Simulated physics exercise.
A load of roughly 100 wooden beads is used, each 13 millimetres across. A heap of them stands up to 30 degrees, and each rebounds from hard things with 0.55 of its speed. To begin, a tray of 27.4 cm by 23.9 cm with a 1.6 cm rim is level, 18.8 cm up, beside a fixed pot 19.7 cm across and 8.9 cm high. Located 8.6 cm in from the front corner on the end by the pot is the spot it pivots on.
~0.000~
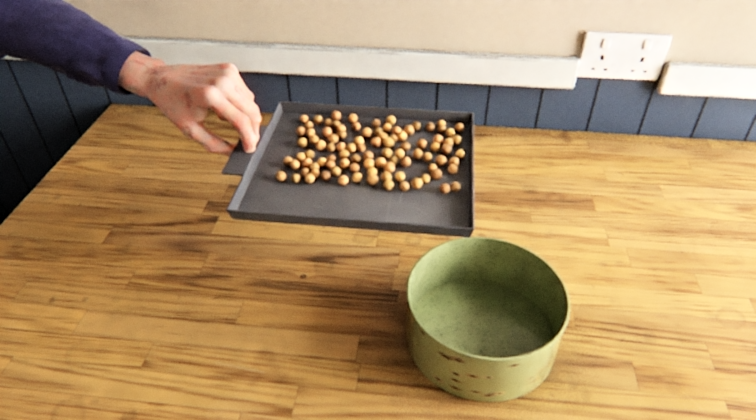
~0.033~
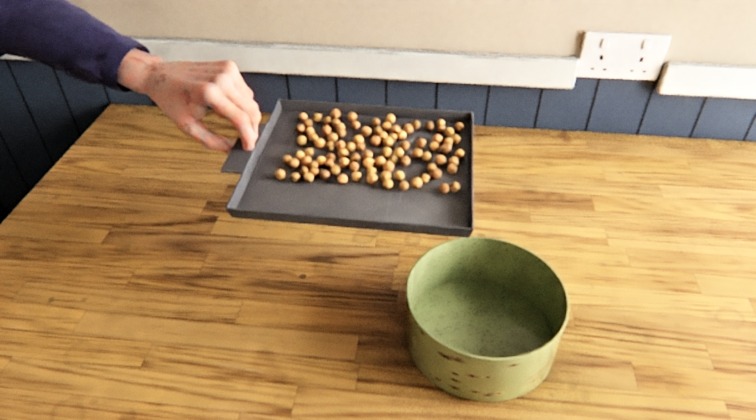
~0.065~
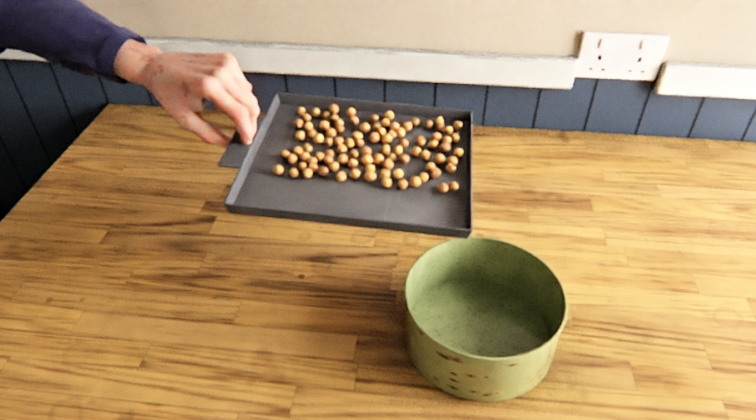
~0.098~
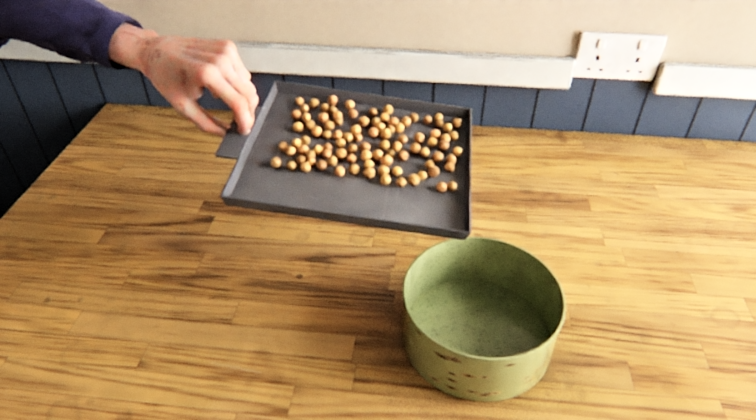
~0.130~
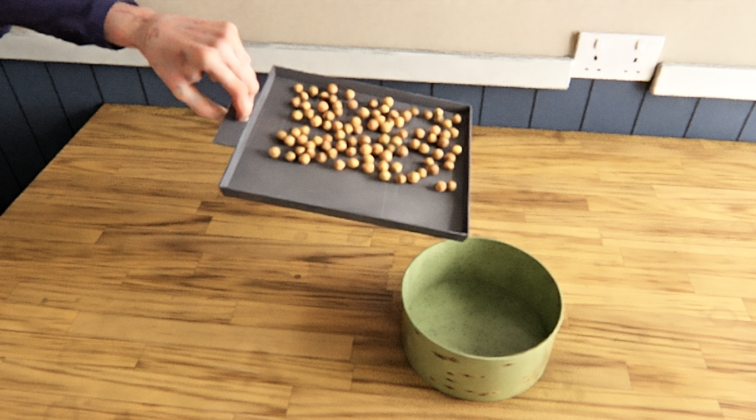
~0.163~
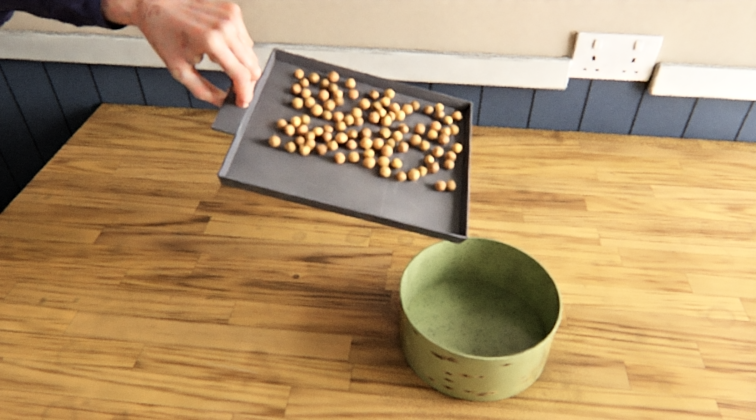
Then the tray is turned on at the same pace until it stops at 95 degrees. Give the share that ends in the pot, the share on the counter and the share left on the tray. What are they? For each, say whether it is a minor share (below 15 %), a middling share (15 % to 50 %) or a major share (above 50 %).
I expect this. Pot - a major share. Counter - a minor share. Left on the tray - a minor share.
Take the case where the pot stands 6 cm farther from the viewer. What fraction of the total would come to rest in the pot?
80 %.
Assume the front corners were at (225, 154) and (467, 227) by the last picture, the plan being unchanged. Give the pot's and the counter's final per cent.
Pot 35, counter 65.
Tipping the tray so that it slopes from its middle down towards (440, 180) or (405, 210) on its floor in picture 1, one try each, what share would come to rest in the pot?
First try: Around 60 percent; second try: Around 95 percent.
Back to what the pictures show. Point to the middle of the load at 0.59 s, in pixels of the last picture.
Approximately (472, 224) in the last view.
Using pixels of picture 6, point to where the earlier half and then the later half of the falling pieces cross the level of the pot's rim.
It passes about (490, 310) first and (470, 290) afterwards.
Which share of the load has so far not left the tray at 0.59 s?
I'd say close to 75 per cent.
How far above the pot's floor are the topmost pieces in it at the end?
Measured height: Approx. 2.5 cm.
After 0.42 s, tilt 56 degrees; the tray holds 100 %, the pot 0 %.
After 0.59 s, tilt 83 degrees; the tray holds 75 %, the pot 0 %.
After 0.88 s, tilt 95 degrees; the tray holds 0 %, the pot 95 %.
By 1.7 s all is still; pot 100 %, counter 0 %, tray 0 %.
